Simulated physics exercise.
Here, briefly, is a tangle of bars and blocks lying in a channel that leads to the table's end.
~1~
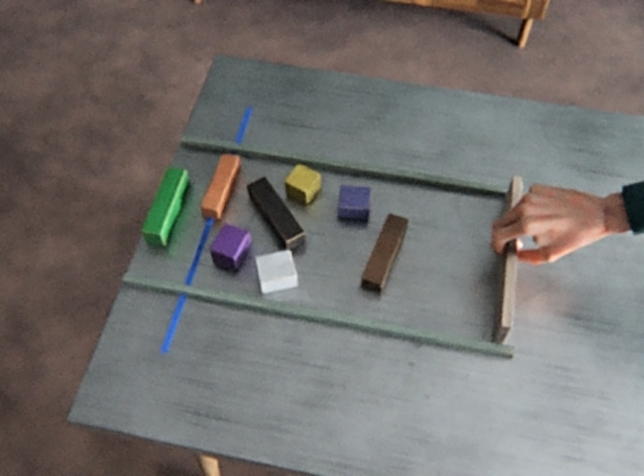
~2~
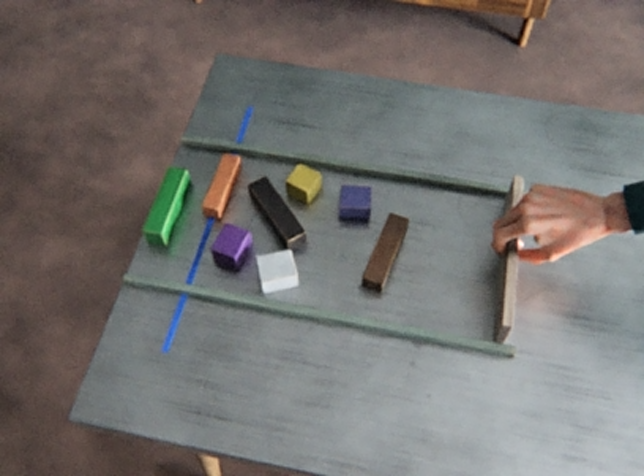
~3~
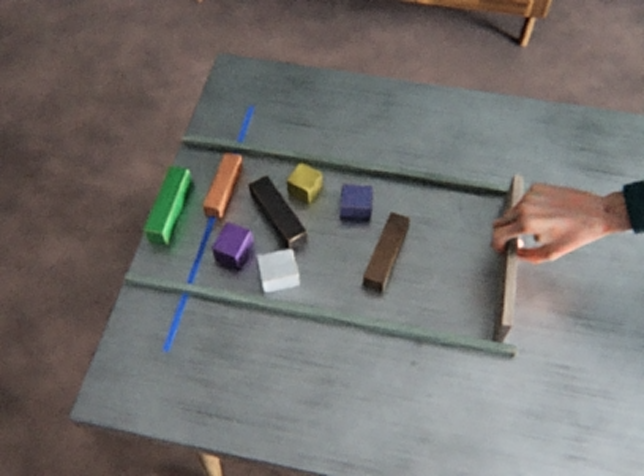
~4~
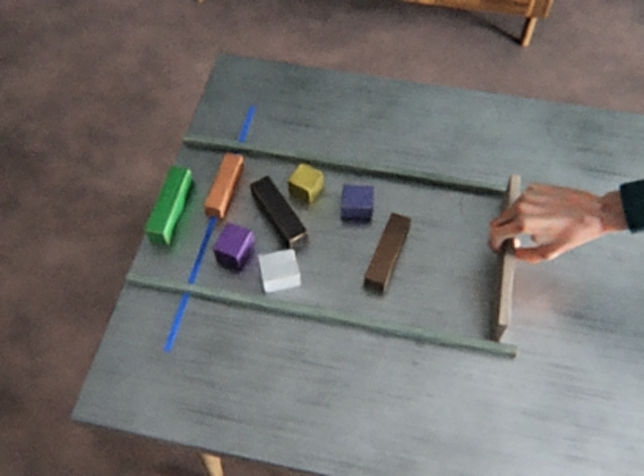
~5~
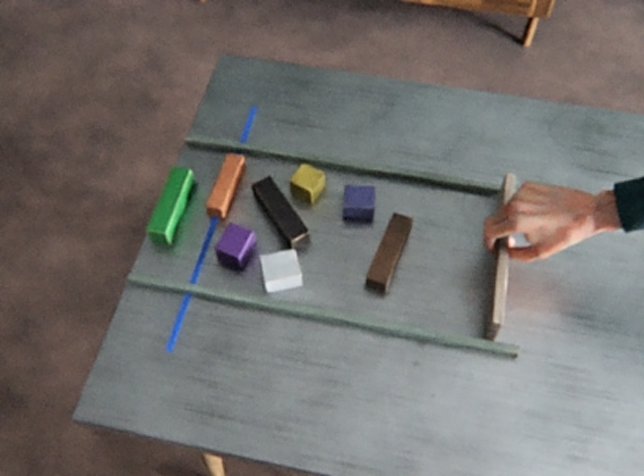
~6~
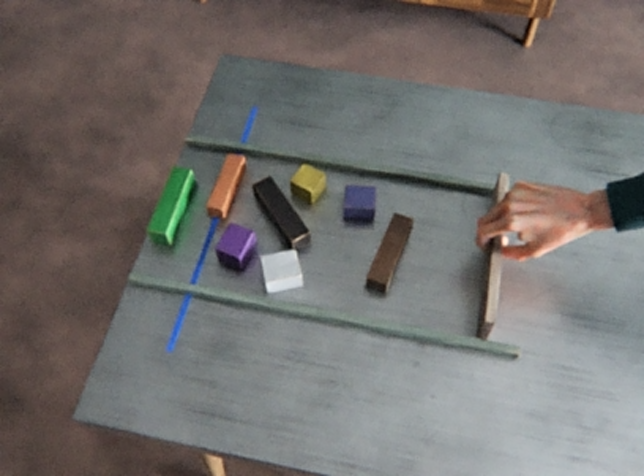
The clip opens on a gray table where colored blocks and bars lie scattered between two rails, near a strip of blue tape, as a hand holds an upright board at the right. The hand then slides the board slightly left, still short of the brown bar, while the pieces stay essentially still.
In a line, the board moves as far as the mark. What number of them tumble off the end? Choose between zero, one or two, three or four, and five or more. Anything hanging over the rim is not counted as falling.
The count is one or two.
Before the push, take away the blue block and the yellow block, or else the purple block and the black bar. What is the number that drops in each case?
That gives 1 for the first pair taken away and 0 for the second.
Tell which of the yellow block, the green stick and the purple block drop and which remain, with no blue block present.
The yellow block does not fall, the green stick falls, the purple block stays on.
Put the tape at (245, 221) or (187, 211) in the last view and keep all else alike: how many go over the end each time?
First try 0, second try 5.
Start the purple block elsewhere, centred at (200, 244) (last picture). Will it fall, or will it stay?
So the purple block keeps its spot.
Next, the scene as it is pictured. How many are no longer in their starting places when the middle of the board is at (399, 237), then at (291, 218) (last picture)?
The first count is 1, and then it's 7.
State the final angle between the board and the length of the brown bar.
About 0 degrees.
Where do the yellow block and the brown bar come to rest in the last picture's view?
Final spots - yellow block (198, 151), brown bar (205, 215).
Early on, none off yet; green stick at rest near (172, 205); orange bar at rest near (227, 186); purple block at rest near (236, 246).
A while later, none off yet; green stick at rest near (172, 205); orange bar at rest near (224, 185); purple block moving near (230, 245).
Finally, the number that fall off is one or two; lost, orange bar and green stick.
